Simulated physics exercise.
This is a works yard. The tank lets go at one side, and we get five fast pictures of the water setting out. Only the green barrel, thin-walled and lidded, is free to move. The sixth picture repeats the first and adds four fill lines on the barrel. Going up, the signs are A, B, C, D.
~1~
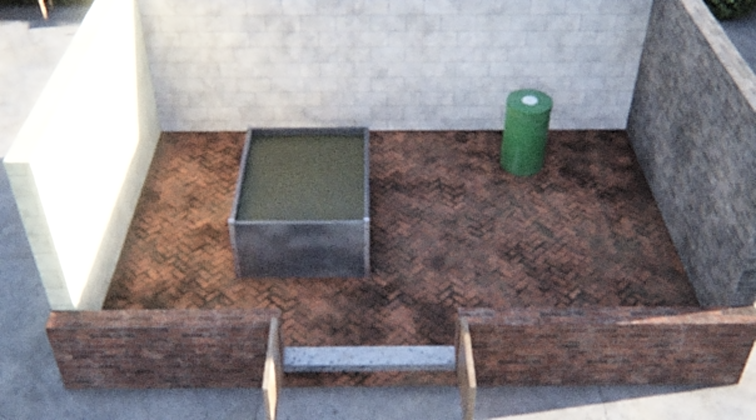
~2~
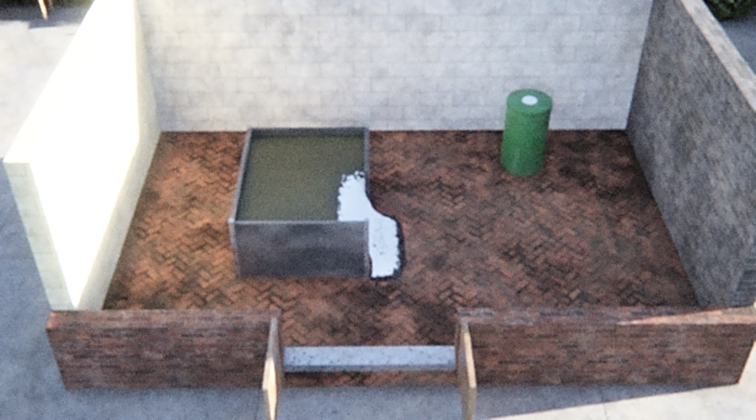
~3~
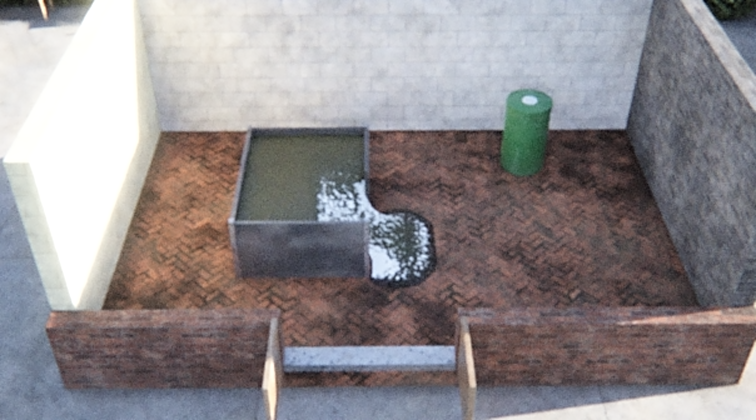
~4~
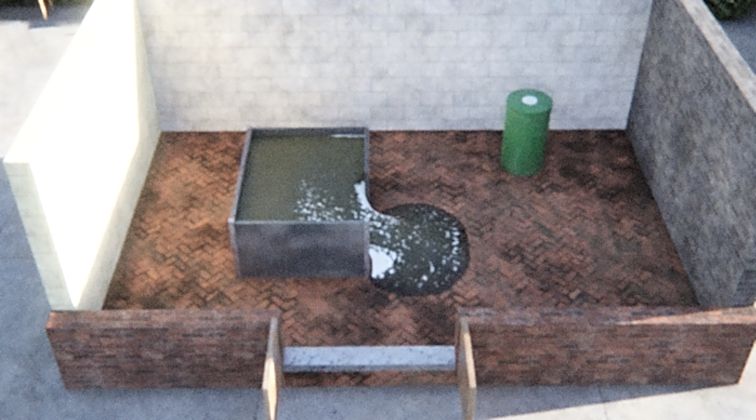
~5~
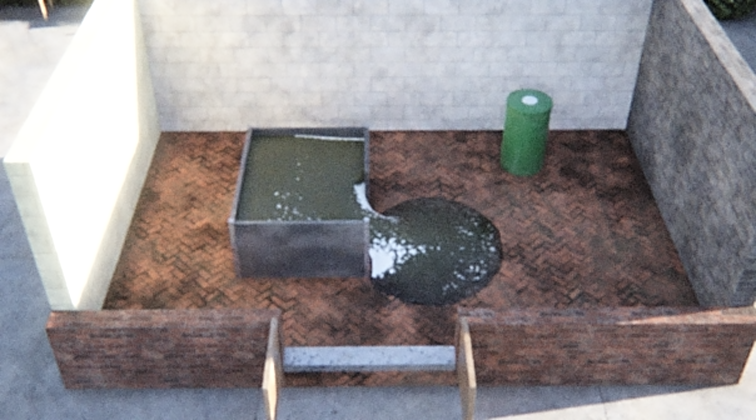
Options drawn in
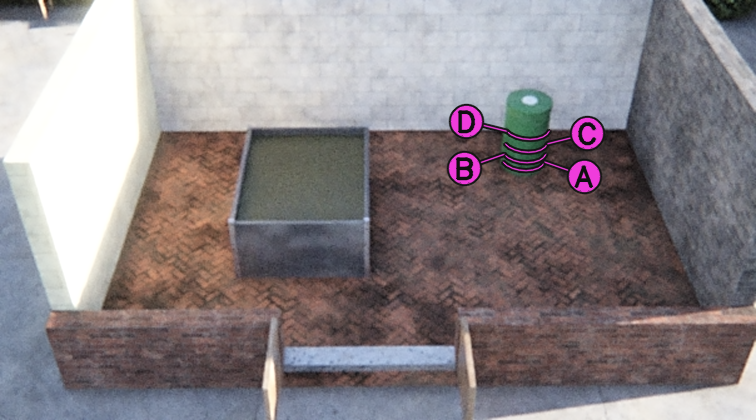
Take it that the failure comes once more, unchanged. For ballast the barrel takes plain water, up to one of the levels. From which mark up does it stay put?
The limit is B.
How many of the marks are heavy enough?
Three of the four.
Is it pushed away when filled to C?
No, that is safe.
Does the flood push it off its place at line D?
No, not at all.
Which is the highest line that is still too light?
That would be A.
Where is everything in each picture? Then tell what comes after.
Lid of the green barrel at (530, 101); tank full, its middle at (304, 177); open gate at (369, 312), in the first frame.
Water covers 2 % of the ground, mostly out of sight from here, in the second frame.
In the third frame, 4 % of the ground wet, in view closest to the barrel at (412, 215).
In the fourth frame, 6 % of the ground wet, in view closest to the barrel at (438, 212).
Lid of the green barrel at (530, 101); 9 % of the ground wet, in view closest to the barrel at (470, 212), in the fifth frame.
On the marked copy, A at (526, 170); B at (527, 162); C at (528, 152); D at (530, 139); from the bottom up A, B, C, D.
Choosing A, it is pushed about twice its own width away.
Choosing B, it does not move.
Choosing C, it does not move.
Choosing D, it does not move.
